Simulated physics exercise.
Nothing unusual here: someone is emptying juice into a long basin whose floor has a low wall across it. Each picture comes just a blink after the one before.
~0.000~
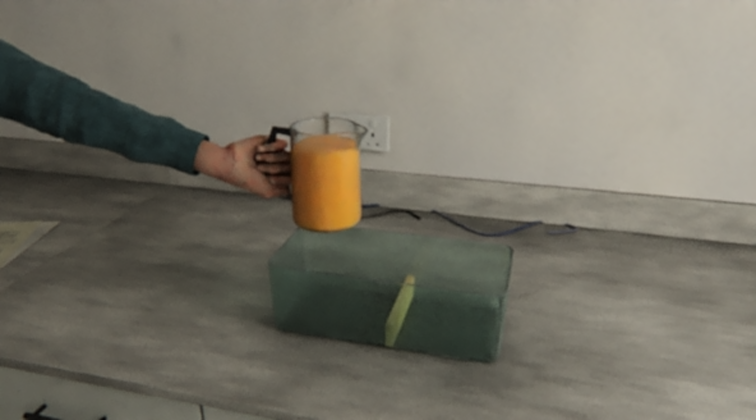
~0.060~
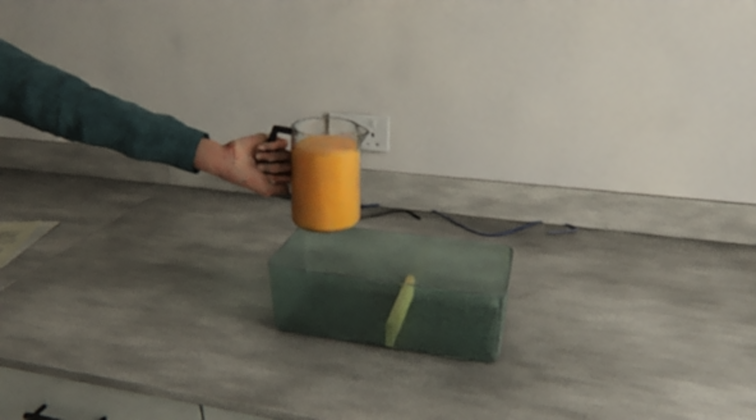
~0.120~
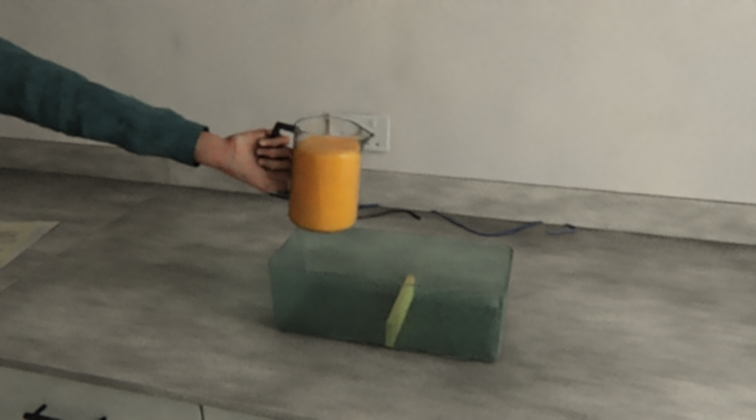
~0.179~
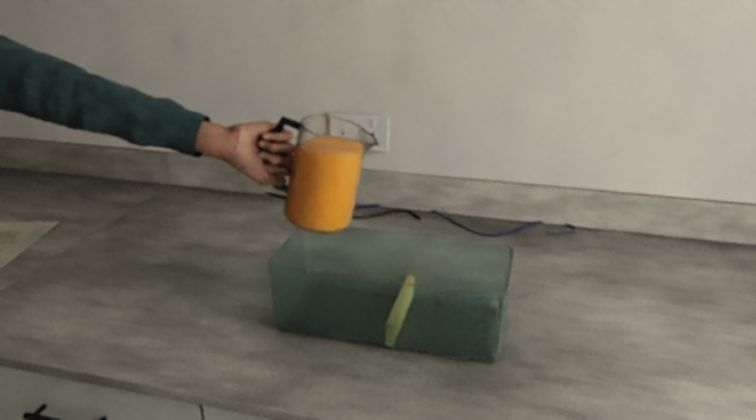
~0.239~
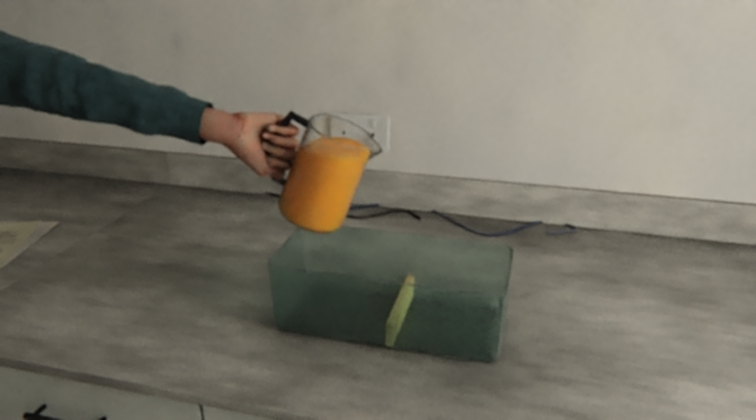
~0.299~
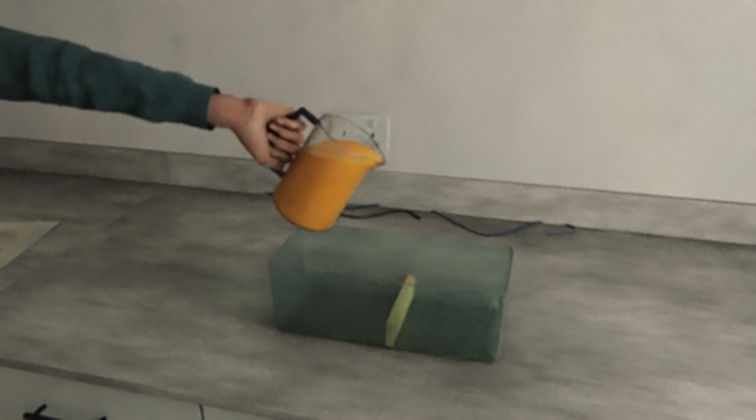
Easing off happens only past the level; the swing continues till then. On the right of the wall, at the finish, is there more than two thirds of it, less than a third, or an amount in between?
There is more than two thirds of it there.
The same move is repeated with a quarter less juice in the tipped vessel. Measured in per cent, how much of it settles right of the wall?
Near 75 parts in a hundred.
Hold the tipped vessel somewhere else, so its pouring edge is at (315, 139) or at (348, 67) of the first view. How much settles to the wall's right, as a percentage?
You'd see around 10 per cent, and then around 75 per cent.
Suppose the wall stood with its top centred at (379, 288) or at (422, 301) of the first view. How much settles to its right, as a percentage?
The first placement gives around 95 percent, the second 30 percent.
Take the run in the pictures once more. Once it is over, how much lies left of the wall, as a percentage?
Roughly 20 per cent.
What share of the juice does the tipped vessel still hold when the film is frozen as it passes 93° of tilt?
Some 75 per cent has not yet come out.
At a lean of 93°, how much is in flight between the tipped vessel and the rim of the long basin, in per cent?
That works out near 15 percent.
After 0.61 s the tilt is 93° and 73 per cent is still to pour, 0 is left of the wall and 11 right of it.
After 0.83 s the tilt is 112° and 22 per cent is still to pour, 9 is left of the wall and 55 right of it.
After 1.07 s the tilt is 112° and 3 per cent is still to pour, 16 is left of the wall and 78 right of it.
After 1.33 s the tilt is 112° and 0 per cent is still to pour, 19 is left of the wall and 80 right of it.
In the end 21 per cent lies left of the wall, 78 right of it and 1 outside.
